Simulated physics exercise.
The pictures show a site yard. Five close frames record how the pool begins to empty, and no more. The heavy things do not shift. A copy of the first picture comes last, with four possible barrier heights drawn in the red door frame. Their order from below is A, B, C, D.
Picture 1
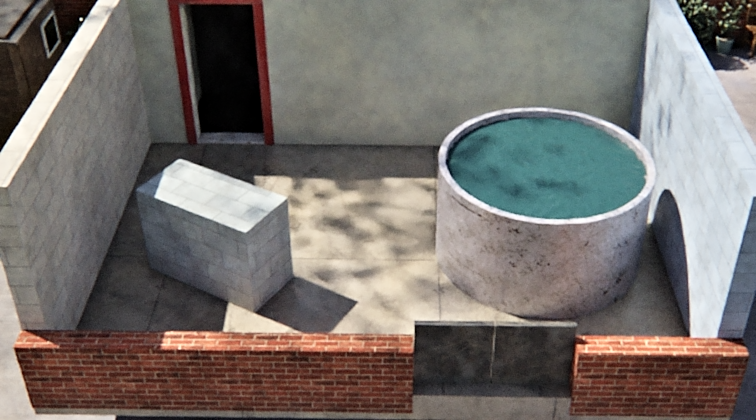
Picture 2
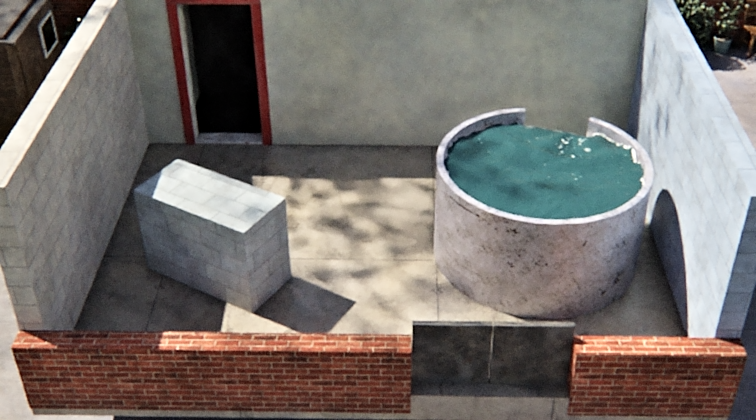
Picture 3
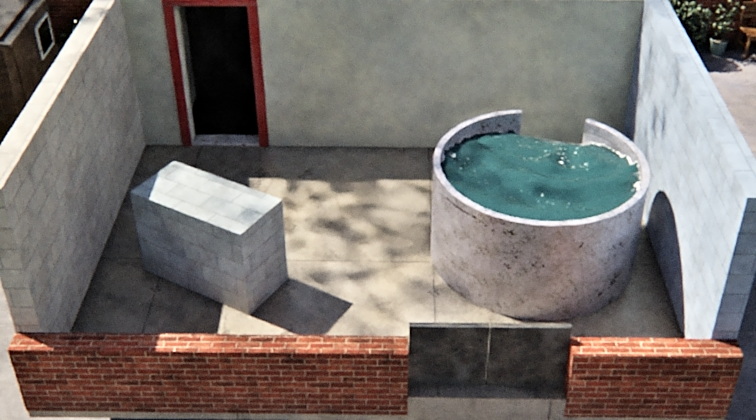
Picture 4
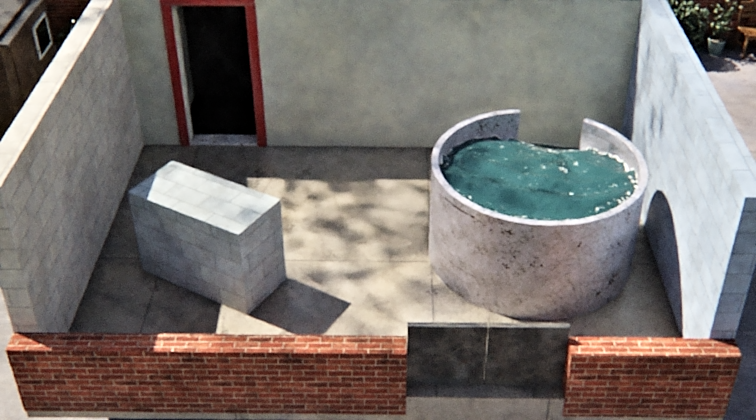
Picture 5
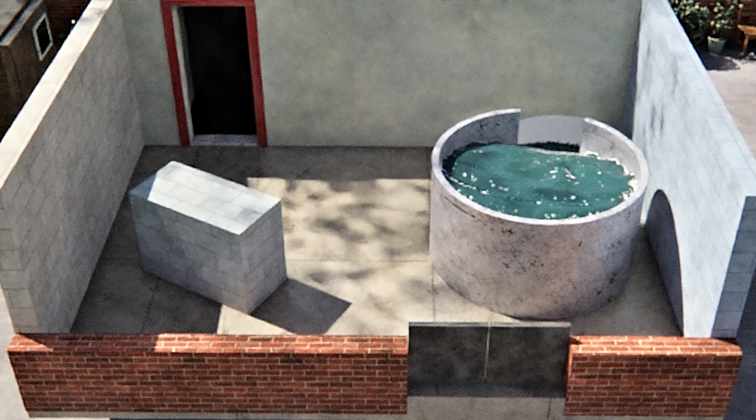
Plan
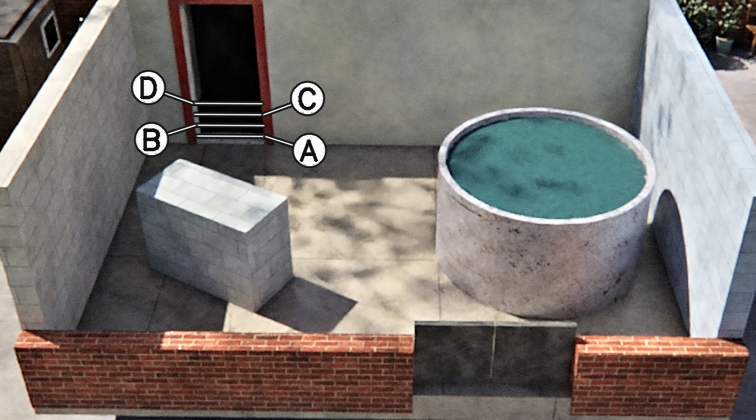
In this clip, a round stone pool of still green water stands in a walled yard beside a pale block; a gap opens in its back rim, and the water ripples and sinks lower inside.
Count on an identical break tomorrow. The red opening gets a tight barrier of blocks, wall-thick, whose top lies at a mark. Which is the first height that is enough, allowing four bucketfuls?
B will do.
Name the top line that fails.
A it is.
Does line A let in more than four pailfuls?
Yes, it does.
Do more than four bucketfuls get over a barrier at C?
No.
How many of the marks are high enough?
Three.
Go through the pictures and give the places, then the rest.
Water in the pool at rest, its middle at (545, 167); foot of the red doorway at (232, 143); shut gate at (494, 331).
Water covers 2 % of the ground, its front hidden from here.
Water covers 4 % of the ground, its front hidden from here.
Water covers 8 % of the ground, its front hidden from here.
Water covers 11 % of the ground, its front hidden from here.
On the marked copy, A at (231, 136); B at (229, 125); C at (228, 114); D at (227, 103); from the bottom up A, B, C, D.
For line A, about 8 bucketfuls get in.
For line B, nothing gets over.
For line C, nothing gets over.
For line D, nothing gets over.
